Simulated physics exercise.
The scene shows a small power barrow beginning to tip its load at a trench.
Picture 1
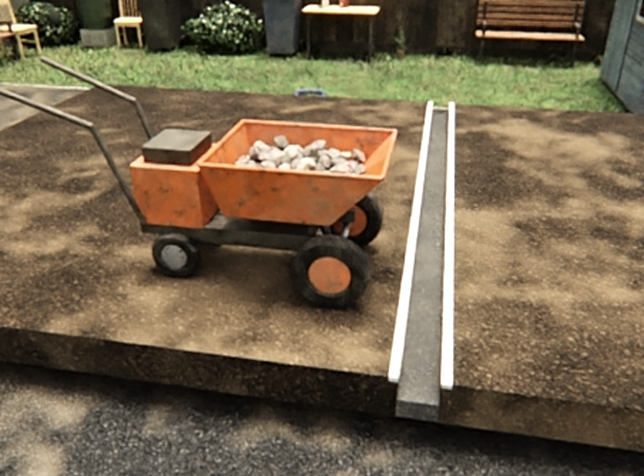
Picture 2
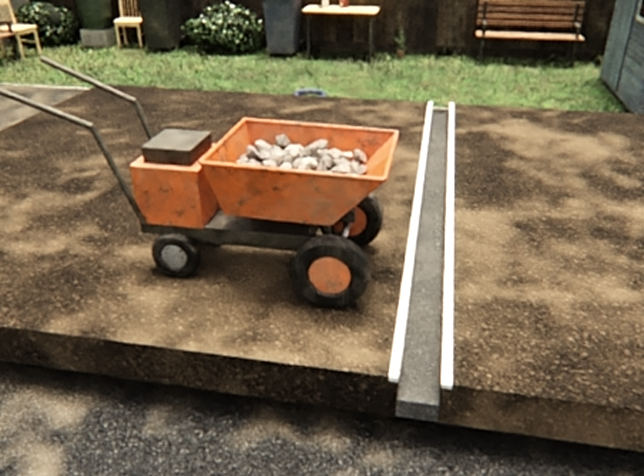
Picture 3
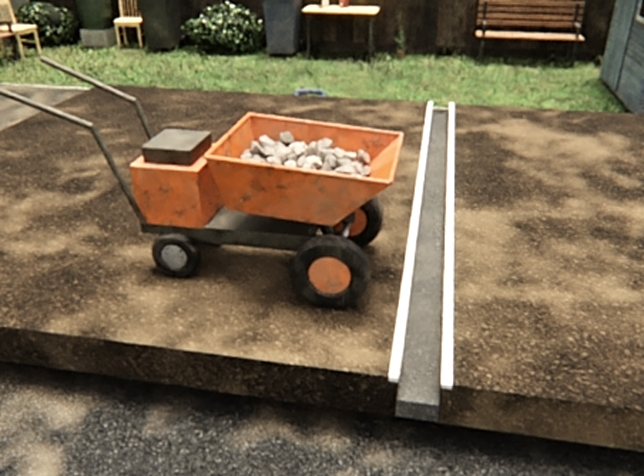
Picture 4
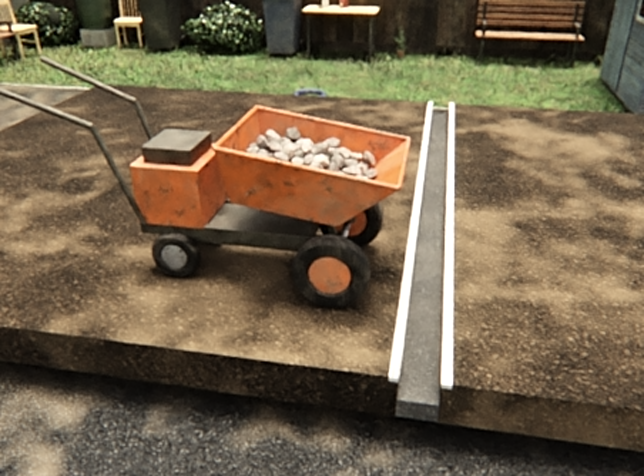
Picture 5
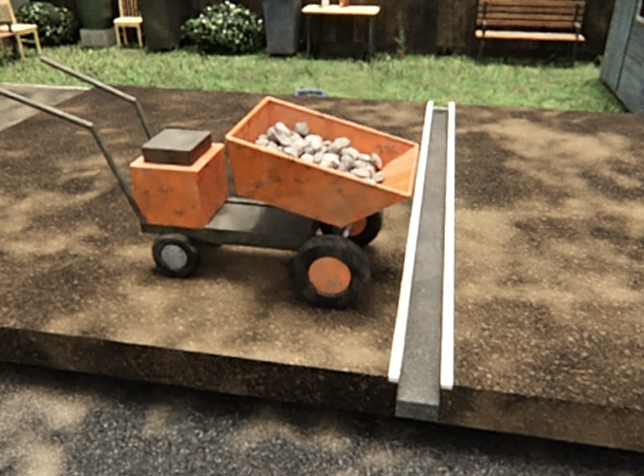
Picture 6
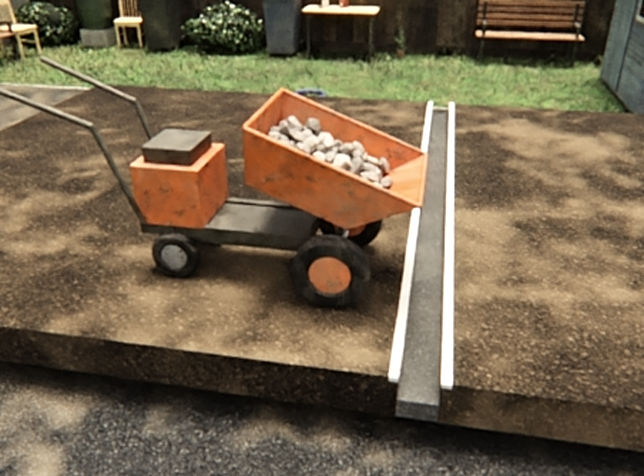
An orange power barrow full of broken stones stood still beside a narrow trench while its skip slowly tilted toward the right, the back rising and the front lip dipping over the near edge.
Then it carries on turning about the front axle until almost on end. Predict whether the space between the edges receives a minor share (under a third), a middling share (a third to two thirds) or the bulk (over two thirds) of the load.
The load will go in at below a third.
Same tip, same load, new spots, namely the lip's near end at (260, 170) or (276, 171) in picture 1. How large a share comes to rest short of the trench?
50 and 30 percent, in that order.
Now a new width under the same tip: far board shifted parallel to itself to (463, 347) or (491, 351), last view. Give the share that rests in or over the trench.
The first try comes out at 20 percent and the second at 60 percent.
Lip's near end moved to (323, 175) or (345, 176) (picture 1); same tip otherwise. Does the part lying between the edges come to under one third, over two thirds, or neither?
First: The middle third. Second: The middle third.
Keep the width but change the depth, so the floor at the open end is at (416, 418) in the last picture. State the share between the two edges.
About 0 percent.
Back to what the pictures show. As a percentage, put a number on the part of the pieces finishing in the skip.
About 40 %.
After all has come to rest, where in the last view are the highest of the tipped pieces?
I'd place the summit at about pixel (472, 260).
Soon, skip tipped steeply; all in the skip.
A while on, skip tipped right over; about two thirds in the skip; about a third beyond it.
Towards the end, skip tipped right over; about a third in the skip; a stray few in or heaped over the trench; about two thirds beyond it.
Finally, skip tipped right over; about a third in the skip; a stray few in or heaped over the trench; about two thirds beyond it.
